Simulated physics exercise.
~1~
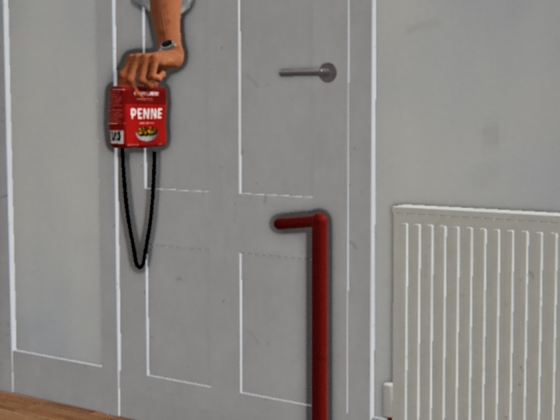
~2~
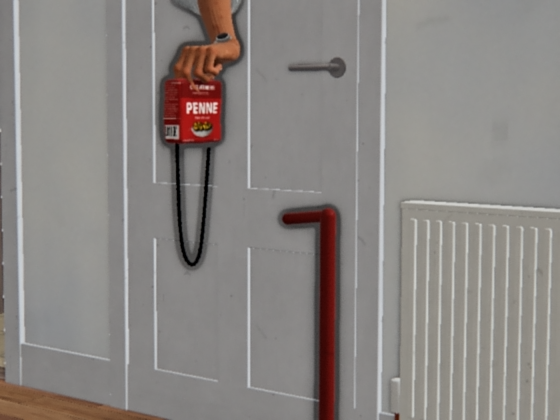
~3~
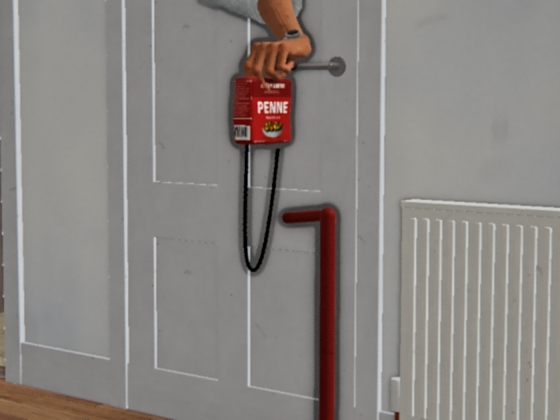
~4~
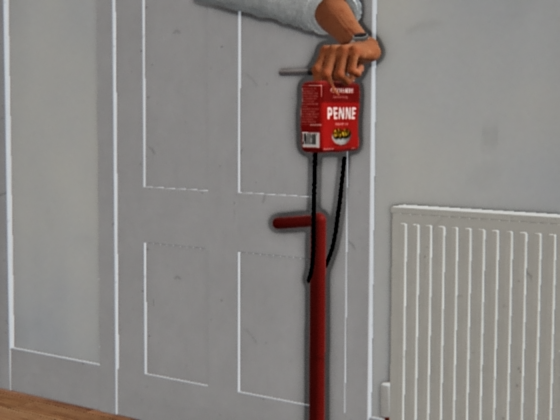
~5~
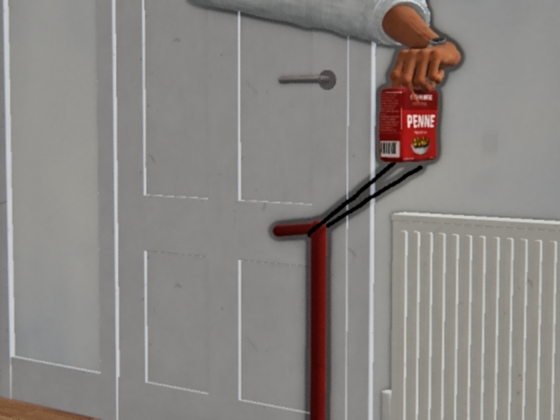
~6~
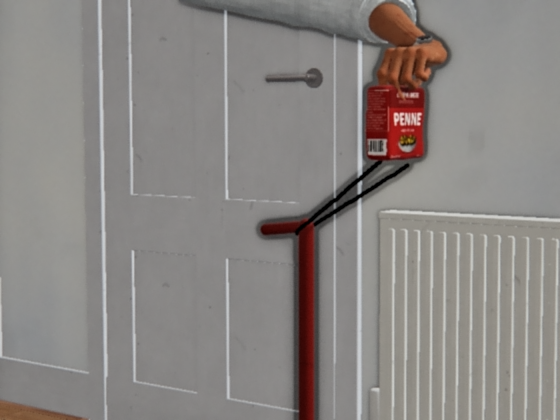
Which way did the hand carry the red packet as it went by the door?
The hand carried the red packet to the right, across the door and past the hooked post.
